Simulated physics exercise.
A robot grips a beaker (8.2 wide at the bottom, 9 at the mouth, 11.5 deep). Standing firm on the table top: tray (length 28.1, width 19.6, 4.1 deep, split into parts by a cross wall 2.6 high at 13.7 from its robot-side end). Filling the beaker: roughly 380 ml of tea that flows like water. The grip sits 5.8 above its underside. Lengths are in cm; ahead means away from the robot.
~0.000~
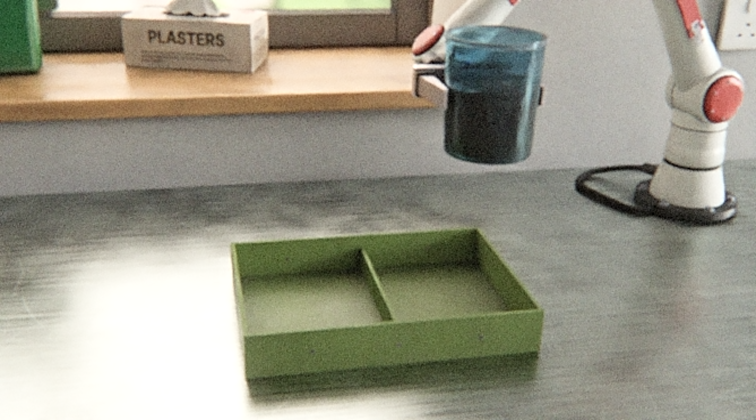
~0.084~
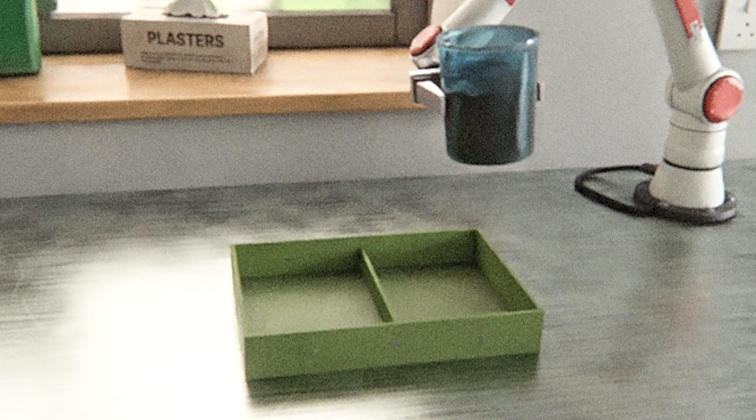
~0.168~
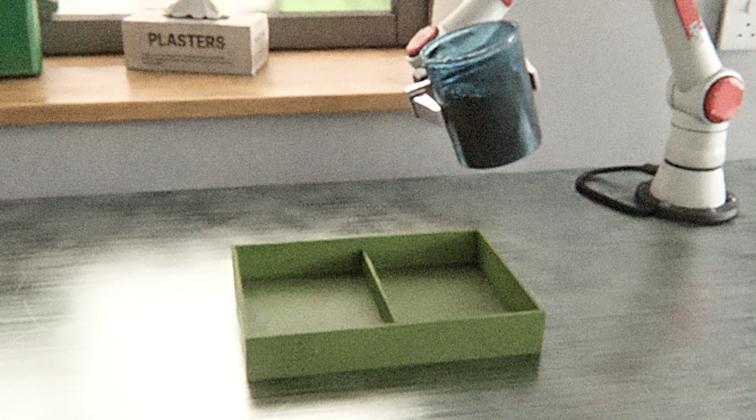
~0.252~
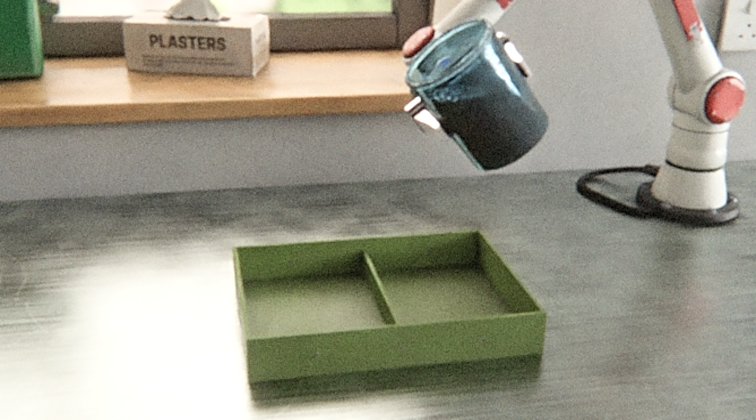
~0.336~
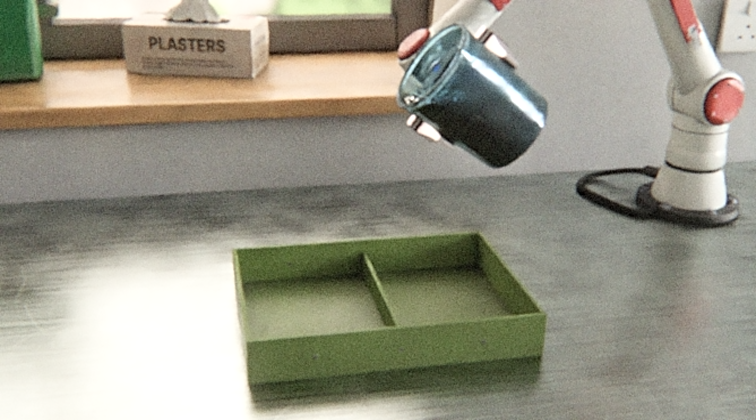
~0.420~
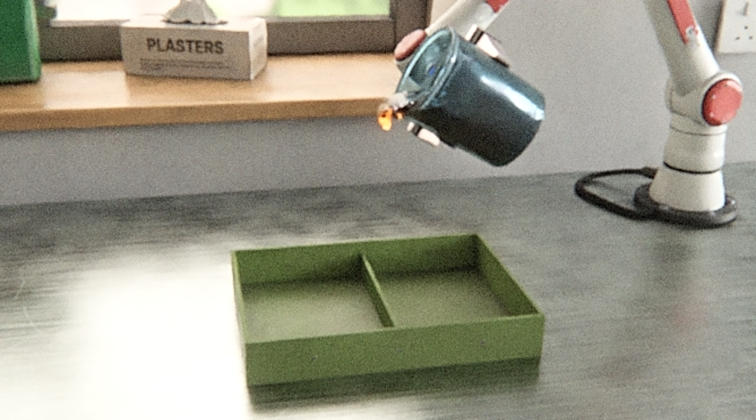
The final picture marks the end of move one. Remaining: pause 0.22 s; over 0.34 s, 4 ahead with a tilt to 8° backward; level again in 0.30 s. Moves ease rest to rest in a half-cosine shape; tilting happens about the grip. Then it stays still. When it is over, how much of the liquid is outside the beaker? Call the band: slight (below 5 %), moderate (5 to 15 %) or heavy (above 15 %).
Moderate.
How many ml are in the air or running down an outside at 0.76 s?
About 5 ml.
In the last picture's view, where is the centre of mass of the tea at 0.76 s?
About (453, 138) in the last view.
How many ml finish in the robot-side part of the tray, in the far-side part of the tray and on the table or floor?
Near 0 ml first, 35 ml second and 0 ml third.
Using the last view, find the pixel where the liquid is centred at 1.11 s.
The centre lands around (418, 145) in the last view.
By 0.76 s, tilted 39° forward, liquid up to 25 above the table; 340 ml in the beaker, 30 ml in the far-side part, 5 ml in the air or running down outside.
By 1.11 s, tilted 5° backward, liquid up to 25 above the table; 340 ml in the beaker, 35 ml in the far-side part.
By 1.48 s, level, liquid up to 24 above the table; 340 ml in the beaker, 35 ml in the far-side part.
By 2.28 s, level, liquid up to 24 above the table; 340 ml in the beaker, 35 ml in the far-side part.
Final state, 340 ml in the beaker, 35 ml in the far-side part. That is 10 % outside the beaker.
